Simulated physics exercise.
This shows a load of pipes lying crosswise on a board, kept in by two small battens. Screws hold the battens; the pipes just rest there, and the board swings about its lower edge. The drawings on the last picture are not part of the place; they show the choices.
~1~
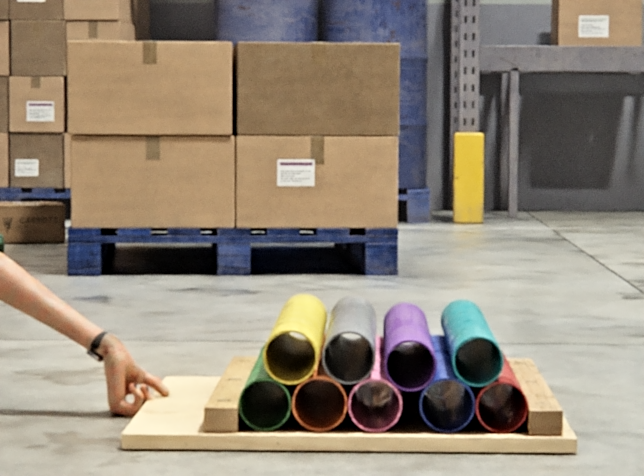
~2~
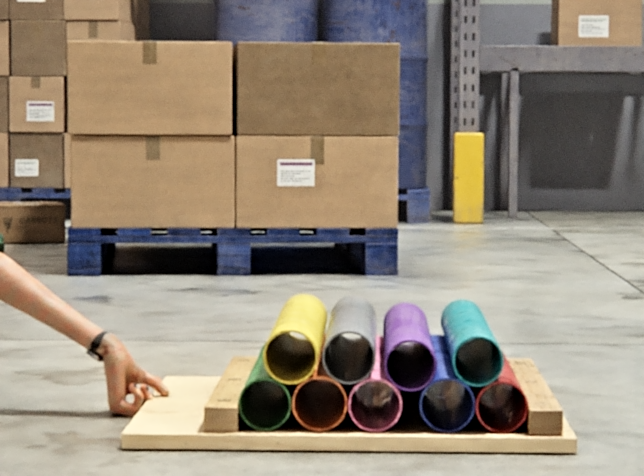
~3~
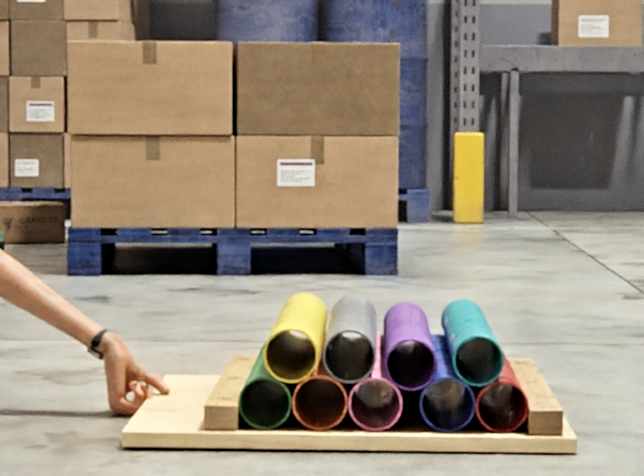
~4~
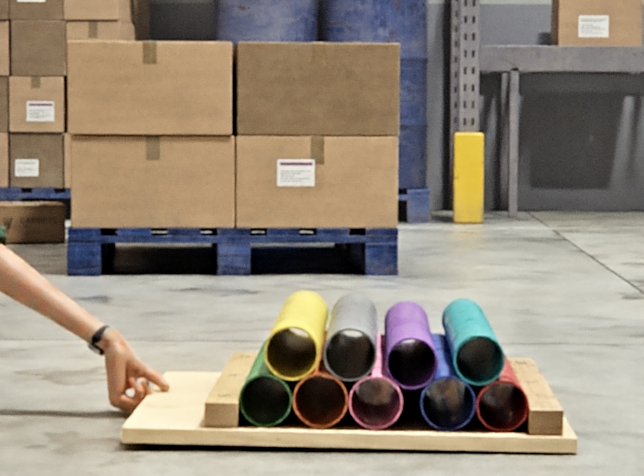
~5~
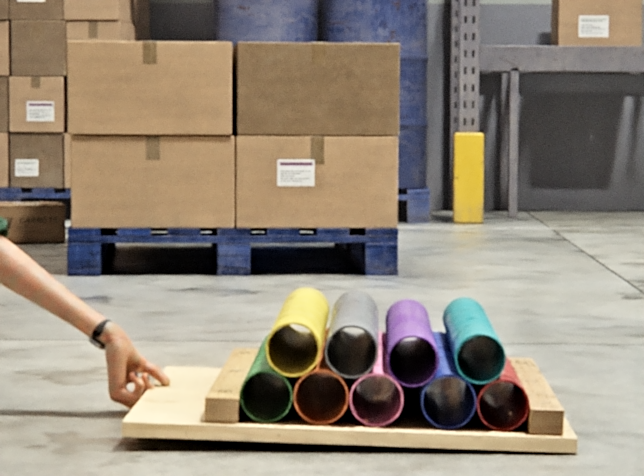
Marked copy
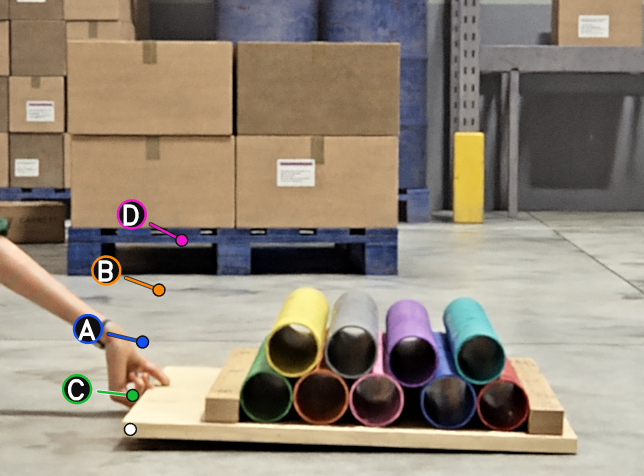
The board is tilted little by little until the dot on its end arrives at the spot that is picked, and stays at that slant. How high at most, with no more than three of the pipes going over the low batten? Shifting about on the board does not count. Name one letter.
Raise it to D.
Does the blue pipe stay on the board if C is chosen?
Yes, with C.
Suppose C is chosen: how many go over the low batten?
It comes to none.
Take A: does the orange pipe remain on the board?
Yes, with A.
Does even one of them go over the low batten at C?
At C: No.
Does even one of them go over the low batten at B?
No.
On the copy, A at (143, 342); B at (159, 290); C at (133, 395); D at (182, 240); the white dot at (130, 430).
On D. First, board at 16°.
Then, board at 27°.
Finally, board at 27°, none over the low batten.
By contrast, A none over the low batten; B none over the low batten; C none over the low batten.
